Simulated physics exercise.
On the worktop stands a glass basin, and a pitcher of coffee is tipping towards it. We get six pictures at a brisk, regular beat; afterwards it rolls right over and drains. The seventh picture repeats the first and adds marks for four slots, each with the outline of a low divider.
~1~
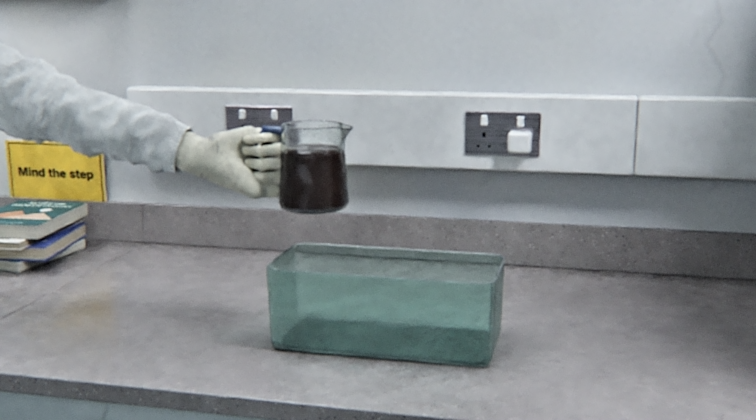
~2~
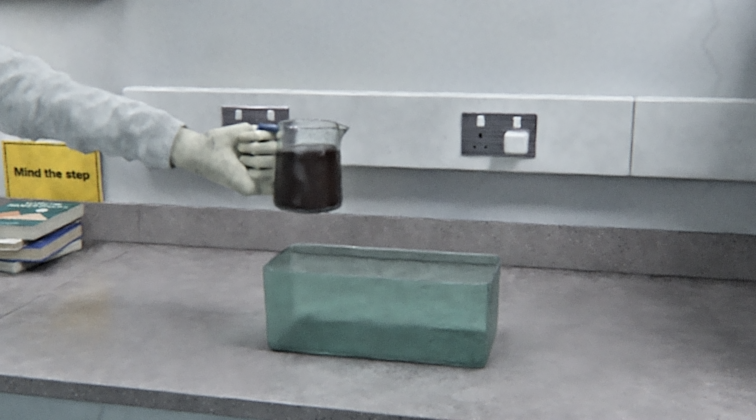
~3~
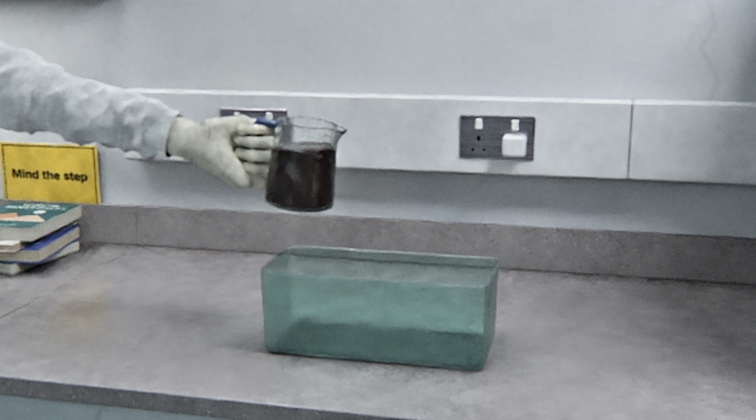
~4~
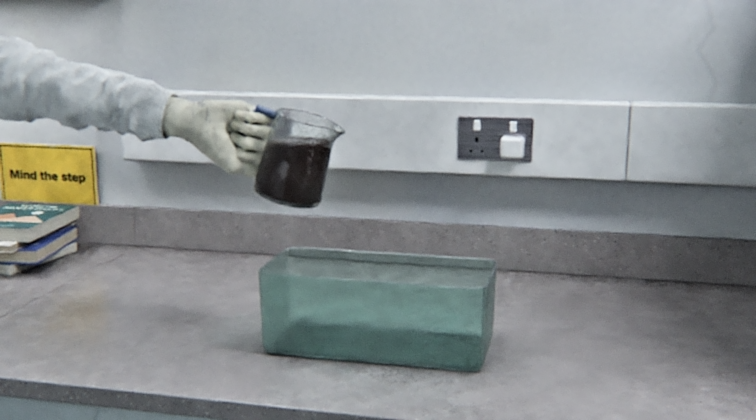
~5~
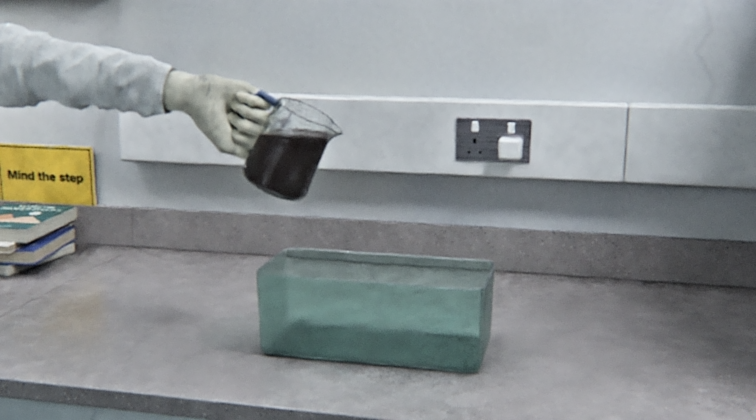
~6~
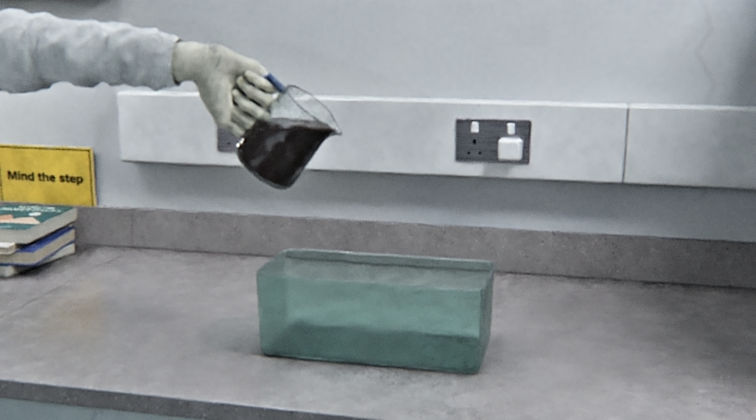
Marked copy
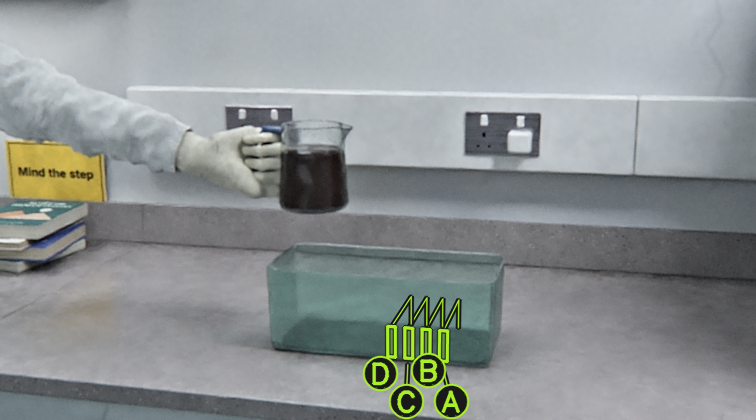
A gloved hand in a pale sleeve, reaching in from the left, holds a glass pitcher of dark coffee above a grey worktop, seen from the front and slightly above. Below sits a greenish glass basin, with stacked books and a yellow "Mind the step" sign at left and sockets behind. The hand steadily tilts the pitcher rightward, its coffee staying inside, while the view shifts very slightly.
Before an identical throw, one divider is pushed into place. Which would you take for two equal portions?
Use place B.
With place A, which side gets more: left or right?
The left one.
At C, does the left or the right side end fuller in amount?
More ends on the right.
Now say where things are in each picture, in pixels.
Upright, lip at (351, 128); basin from (272, 346) to (492, 365); nothing has left yet, in the first picture.
Upright, lip at (348, 128); nothing has left yet, in the second picture.
Tipped about 7°, lip at (346, 131); nothing has left yet, in the third picture.
Tipped about 15°, lip at (344, 132); nothing has left yet, in the fourth picture.
Tipped about 26°, lip at (341, 133); nothing has left yet, in the fifth picture.
Tipped about 39°, lip at (341, 133); nothing has left yet, in the sixth picture.
In lime, A at (442, 367); B at (425, 365); C at (407, 364); D at (390, 362).
With A, about 87 % ends left of the wall and 9 % right of it; 3 % is lost outside.
With B, about 50 % ends left of the wall and 46 % right of it; 4 % is lost outside.
With C, about 20 % ends left of the wall and 77 % right of it; 3 % is lost outside.
With D, about 8 % ends left of the wall and 89 % right of it; 3 % is lost outside.
